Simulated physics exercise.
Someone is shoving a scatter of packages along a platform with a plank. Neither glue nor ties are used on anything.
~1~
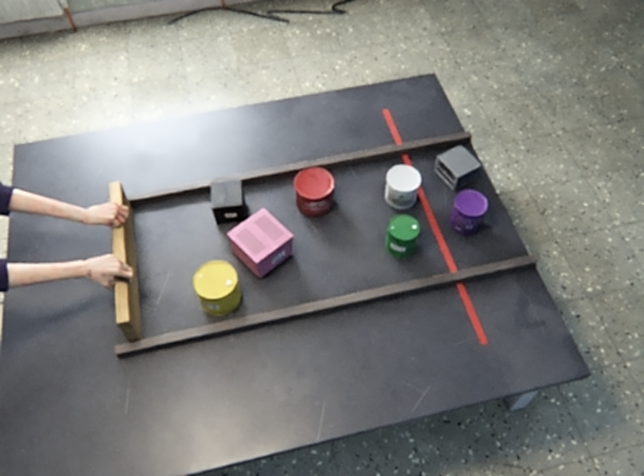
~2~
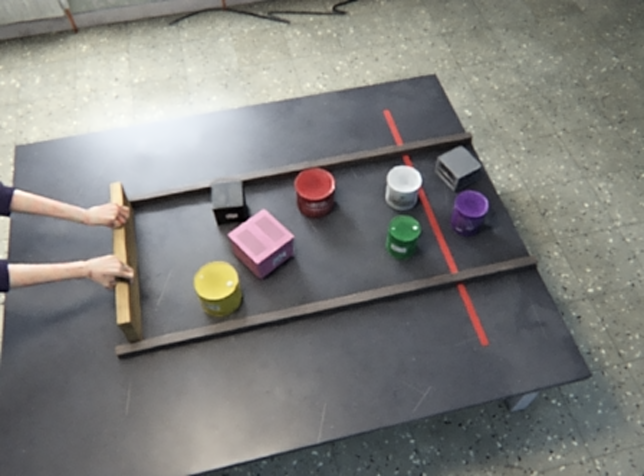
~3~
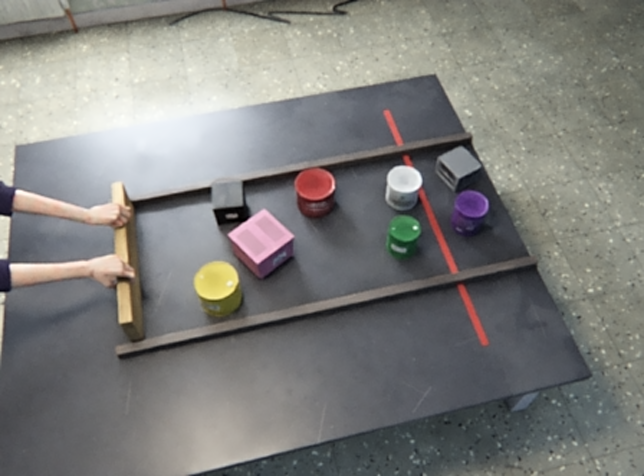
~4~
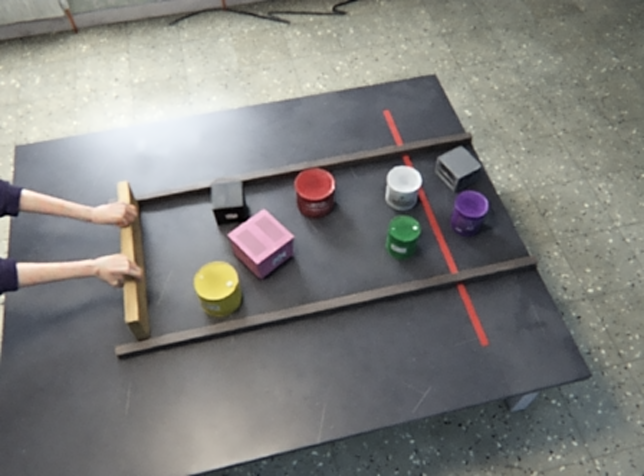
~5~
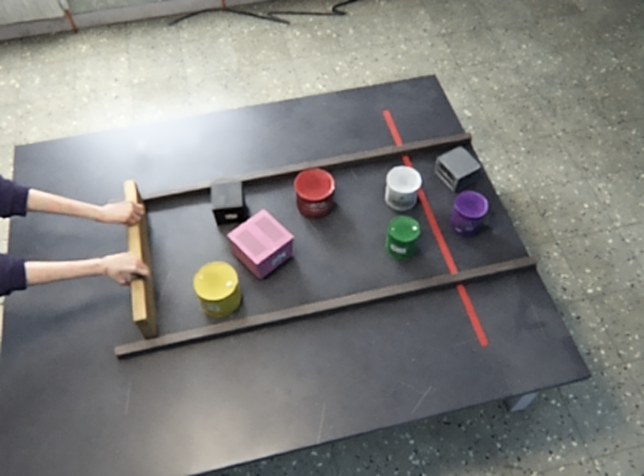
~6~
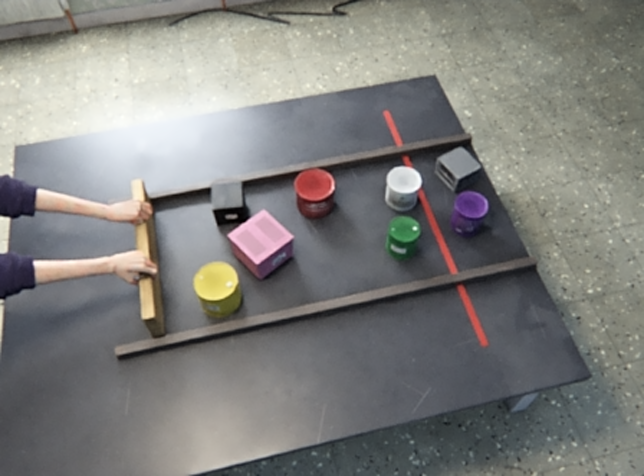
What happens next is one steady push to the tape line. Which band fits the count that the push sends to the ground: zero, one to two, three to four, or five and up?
It is going to spill one or two of them.
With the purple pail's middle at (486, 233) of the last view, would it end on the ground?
It is safe.
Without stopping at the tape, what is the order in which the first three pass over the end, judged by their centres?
Grey crate, purple pail, white pail.
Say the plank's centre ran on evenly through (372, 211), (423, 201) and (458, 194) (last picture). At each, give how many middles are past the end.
Place by place: 0, 1 and 5.
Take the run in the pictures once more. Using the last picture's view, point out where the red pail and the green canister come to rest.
Final spots - red pail (462, 161), green canister (496, 231).
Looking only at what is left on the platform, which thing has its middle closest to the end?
That would be the purple pail.
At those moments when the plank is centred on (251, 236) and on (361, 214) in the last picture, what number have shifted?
One spot: 3. Other spot: 6.
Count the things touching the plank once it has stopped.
The count is 3.
Soon after, none off yet; grey crate at rest near (458, 170); purple pail at rest near (468, 215); white pail at rest near (403, 190).
After that, none off yet; grey crate moving near (460, 169); purple pail at rest near (468, 215); white pail displaced about its own width near (448, 189).
In the end, the number that fall off is one or two; gone, grey crate.
